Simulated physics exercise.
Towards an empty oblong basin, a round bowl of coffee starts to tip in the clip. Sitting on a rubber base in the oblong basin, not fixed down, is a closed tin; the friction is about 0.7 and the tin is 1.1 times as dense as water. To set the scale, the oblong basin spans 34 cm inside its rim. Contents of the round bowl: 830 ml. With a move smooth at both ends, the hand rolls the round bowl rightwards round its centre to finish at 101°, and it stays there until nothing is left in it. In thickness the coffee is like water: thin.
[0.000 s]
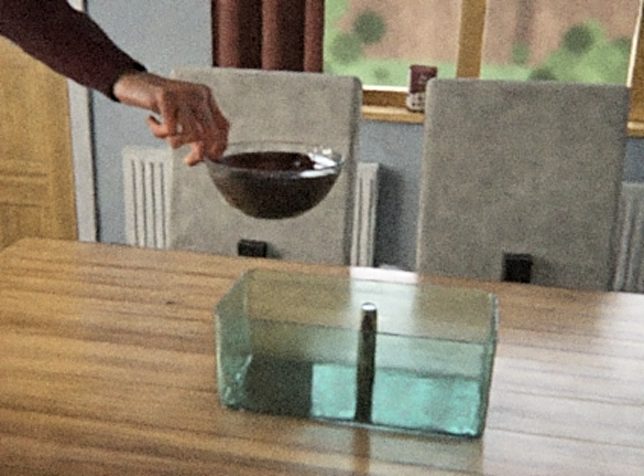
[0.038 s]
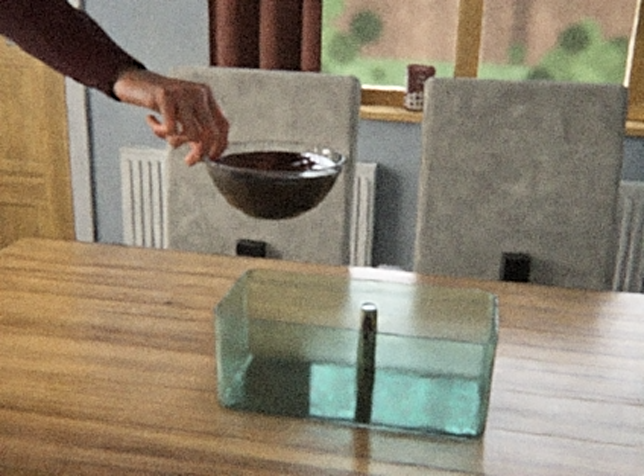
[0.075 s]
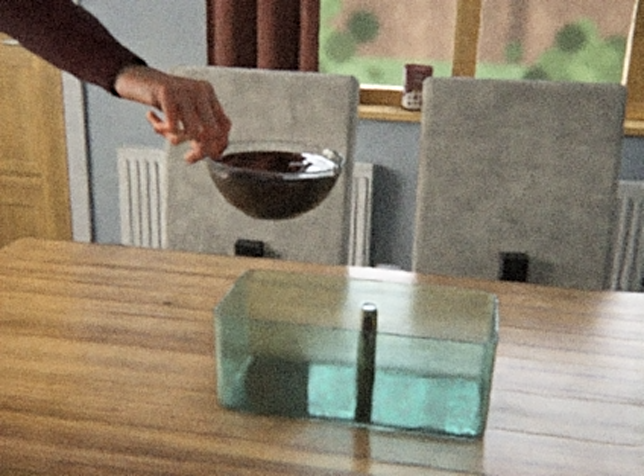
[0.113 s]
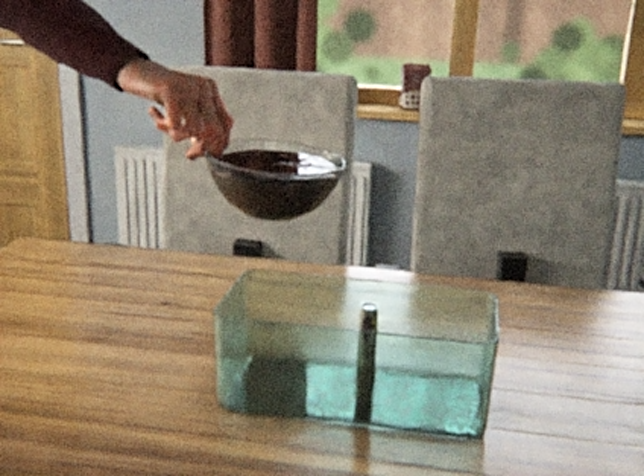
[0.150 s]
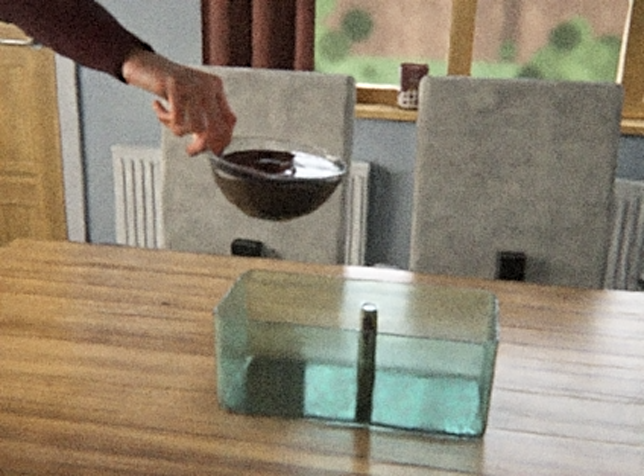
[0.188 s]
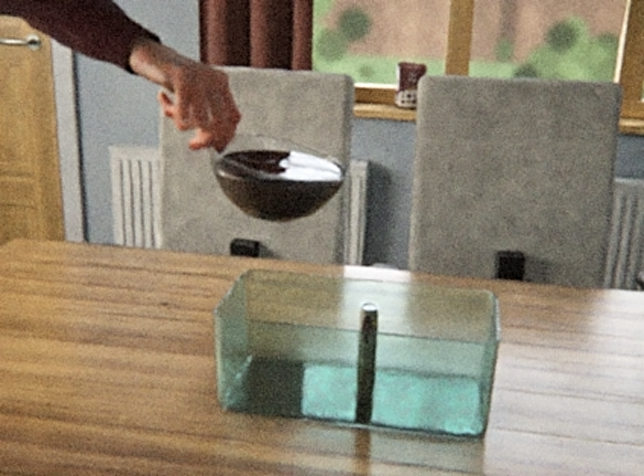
At a wooden dining table, a hand slightly tilting a round glass bowl of dark liquid rightwards above a clear oblong basin.
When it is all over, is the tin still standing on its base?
Yes, it's going to stay vertical.
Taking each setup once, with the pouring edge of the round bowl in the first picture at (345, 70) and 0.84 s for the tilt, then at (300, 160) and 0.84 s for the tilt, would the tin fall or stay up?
First it tips over; then it tips over.
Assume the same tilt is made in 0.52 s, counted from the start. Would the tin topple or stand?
The tin stays balanced.
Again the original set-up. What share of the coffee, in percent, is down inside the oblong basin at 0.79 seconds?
Some 96 per cent.
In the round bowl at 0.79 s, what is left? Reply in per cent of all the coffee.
Remaining share: Approx. 0 %.
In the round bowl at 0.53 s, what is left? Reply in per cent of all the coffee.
Roughly 32 per cent.
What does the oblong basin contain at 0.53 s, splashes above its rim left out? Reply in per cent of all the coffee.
Some 20 per cent.
After 0.53 s the tilt is 71° and 32 per cent is still to pour; the tin stands where it began.
After 0.79 s the tilt is 100° and 0 per cent is still to pour; the tin stands where it began.
After 1.05 s the tilt is 101° and 0 per cent is still to pour; the tin stands where it began.
After 1.34 s the tilt is 101° and 0 per cent is still to pour; the tin stands where it began.
In the end the tin stands where it began.
